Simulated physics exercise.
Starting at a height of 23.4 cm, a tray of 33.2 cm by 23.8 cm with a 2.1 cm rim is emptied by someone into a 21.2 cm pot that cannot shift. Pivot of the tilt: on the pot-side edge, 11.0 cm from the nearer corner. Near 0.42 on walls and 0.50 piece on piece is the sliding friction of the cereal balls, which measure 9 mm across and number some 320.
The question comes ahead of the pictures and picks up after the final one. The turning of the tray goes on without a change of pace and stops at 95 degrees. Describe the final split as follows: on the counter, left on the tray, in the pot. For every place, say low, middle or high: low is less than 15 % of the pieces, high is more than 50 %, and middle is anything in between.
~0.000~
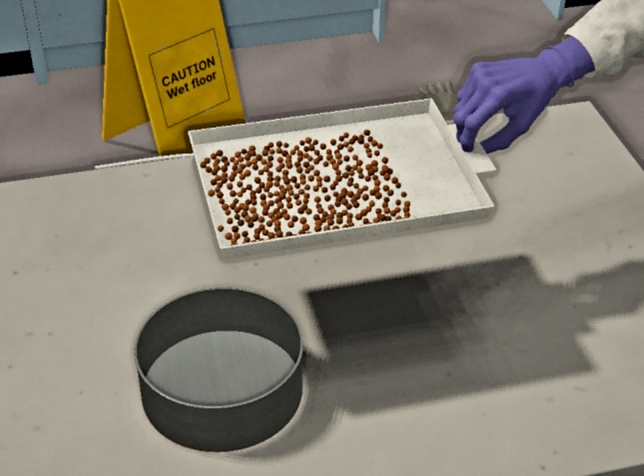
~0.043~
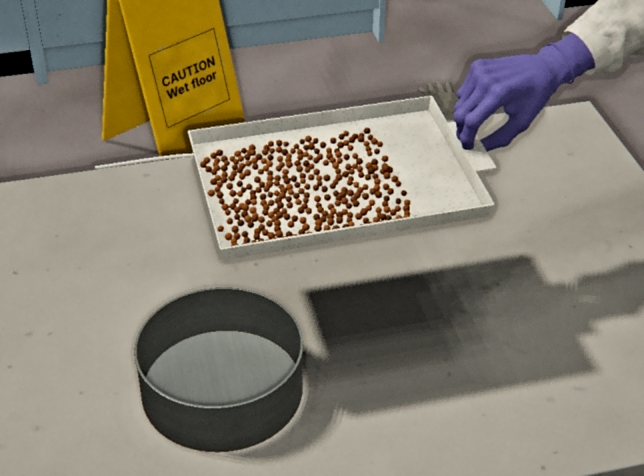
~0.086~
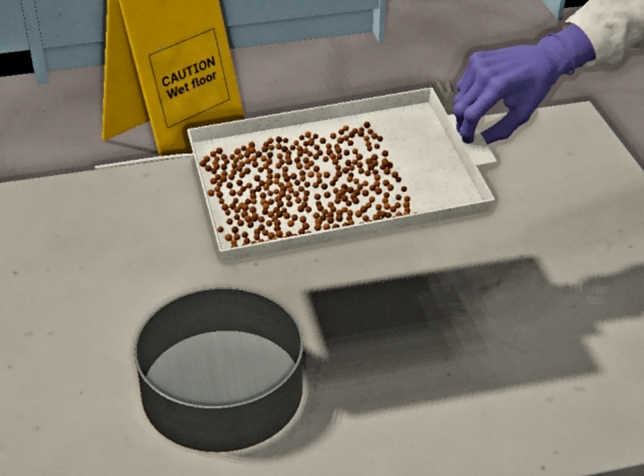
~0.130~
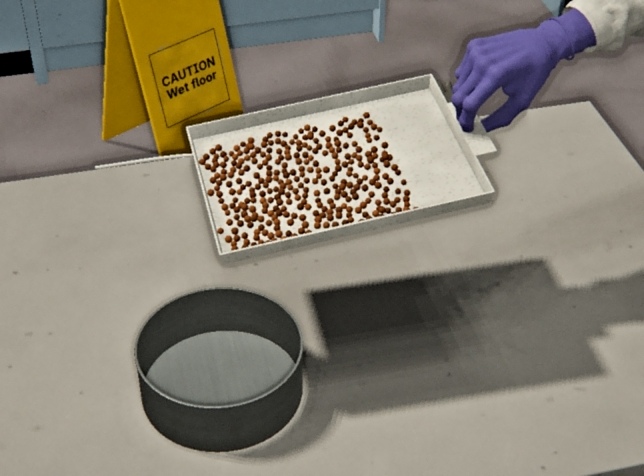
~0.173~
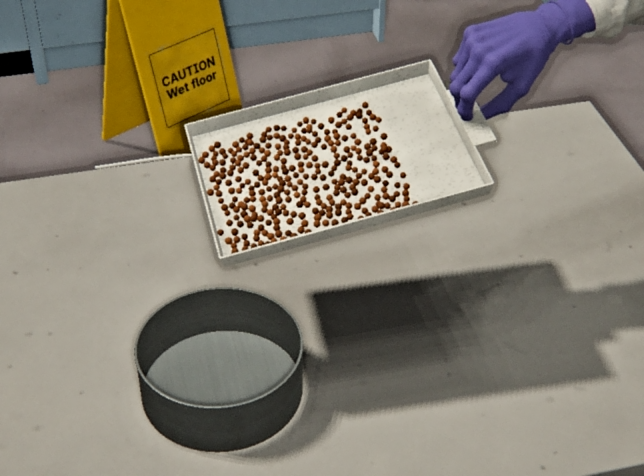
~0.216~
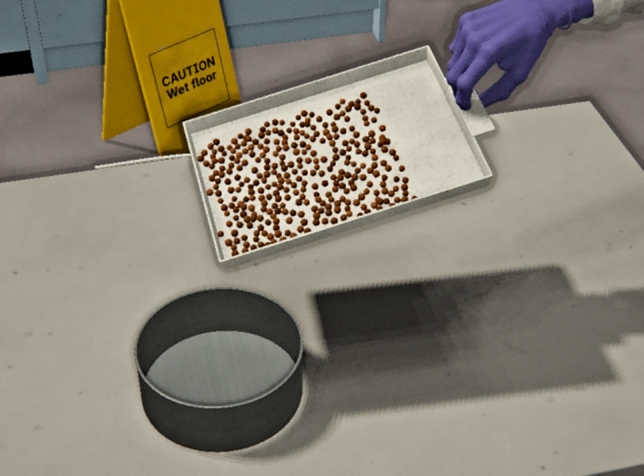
Here is the split: Counter: Low; left on the tray: Low; pot: High.
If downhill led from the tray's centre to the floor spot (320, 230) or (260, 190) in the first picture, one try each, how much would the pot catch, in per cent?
First try: Around 80 percent; second try: Around 45 percent.
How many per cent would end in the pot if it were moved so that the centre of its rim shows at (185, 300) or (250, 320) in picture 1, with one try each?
About 55 and 90 per cent.
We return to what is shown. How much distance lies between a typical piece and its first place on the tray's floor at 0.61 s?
Displacement on the tray: Roughly 5 cm.
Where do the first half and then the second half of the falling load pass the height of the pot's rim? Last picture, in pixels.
It passes about (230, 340) first and (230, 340) afterwards.
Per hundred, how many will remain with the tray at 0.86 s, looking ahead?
Some 95 per cent of the load.
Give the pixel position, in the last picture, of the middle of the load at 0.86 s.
At that moment the load's centre is around (248, 203).
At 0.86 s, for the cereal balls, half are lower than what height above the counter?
About 28 centimetres.
After 0.61 s, tilt 54 degrees; the tray holds 100 %, the pot 0 %.
Then, at 0.86 s, tilt 79 degrees; the tray holds 95 %, the pot 0 %.
Then, at 1.23 s, tilt 95 degrees; the tray holds 25 %, the pot 10 %.
By 2.2 s all is still; counter 5 %, tray 0 %, pot 95 %.
